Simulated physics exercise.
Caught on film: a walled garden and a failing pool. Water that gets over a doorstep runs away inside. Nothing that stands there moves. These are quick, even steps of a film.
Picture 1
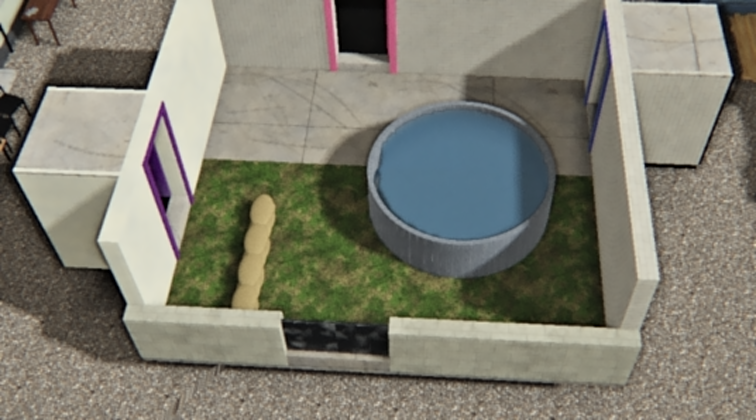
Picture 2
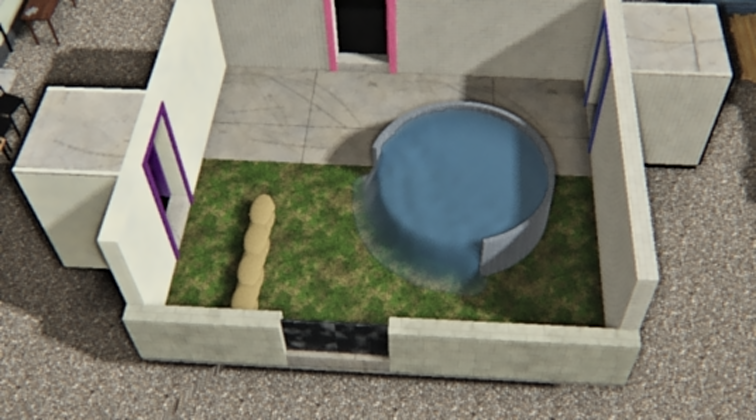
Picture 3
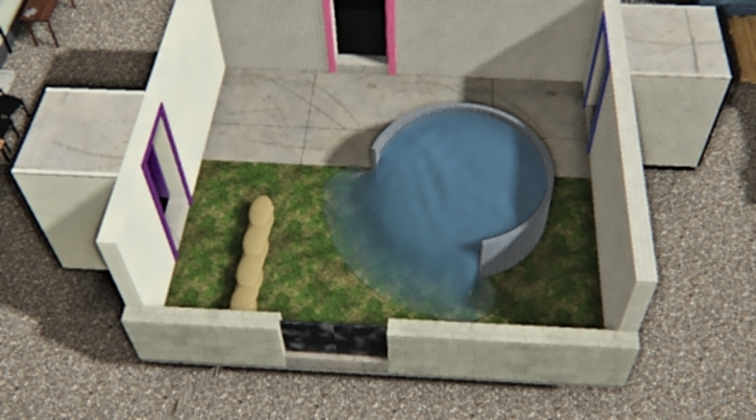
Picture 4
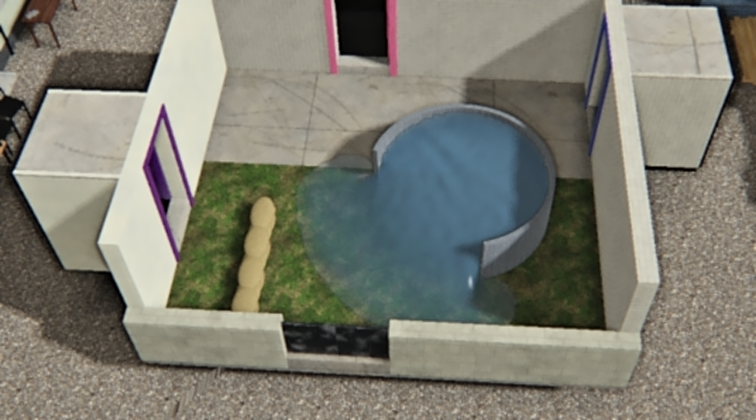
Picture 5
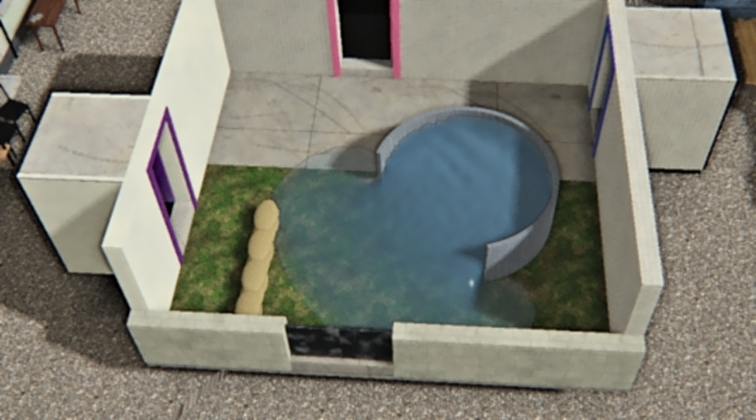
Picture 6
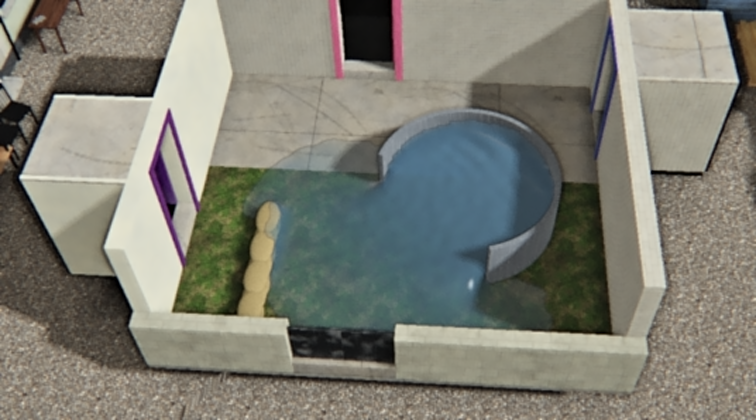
Water gushed out of the round pool after the front left part of its wall gave way, spreading across the grass until it reached the lumpy tan barrier and crept onto the paving behind.
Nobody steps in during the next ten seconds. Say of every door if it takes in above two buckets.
One by one: The pink door stays under that; the purple door stays under that; the blue door takes more than that.
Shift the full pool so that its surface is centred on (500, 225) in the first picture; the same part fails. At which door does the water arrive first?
It is the purple one.
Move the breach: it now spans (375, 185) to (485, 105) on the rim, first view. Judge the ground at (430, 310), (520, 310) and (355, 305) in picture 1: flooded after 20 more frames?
In that order: Free of water, no water, awash.
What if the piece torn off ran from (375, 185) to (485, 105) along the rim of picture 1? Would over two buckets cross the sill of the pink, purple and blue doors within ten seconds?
Pink door goes over; purple door is under; blue door takes more.
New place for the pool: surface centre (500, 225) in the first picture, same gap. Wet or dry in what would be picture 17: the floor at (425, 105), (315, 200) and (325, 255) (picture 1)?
In turn: No water, covered, flooded.
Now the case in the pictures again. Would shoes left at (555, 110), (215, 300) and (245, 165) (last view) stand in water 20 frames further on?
As listed: No water, wet, under water.
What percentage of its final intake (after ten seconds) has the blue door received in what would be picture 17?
About 0 per cent.
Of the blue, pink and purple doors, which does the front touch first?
That is the purple one.
A moment on, water covers 45 % of the floor; the pink door not reached, the purple door not reached, the blue door not reached.
Next, water covers 55 % of the floor; the pink door not reached, the purple door wet at the sill, nothing in, the blue door not reached.
Then, water covers 70 % of the floor; the pink door not reached, the purple door wet at the sill, nothing in, the blue door not reached.
Later, water covers 95 % of the floor; the pink door under two buckets in, the purple door wet at the sill, nothing in, the blue door wet at the sill, nothing in.
In the end, water covers 95 % of the floor; the pink door under two buckets in, the purple door wet at the sill, nothing in, the blue door far over two buckets in.
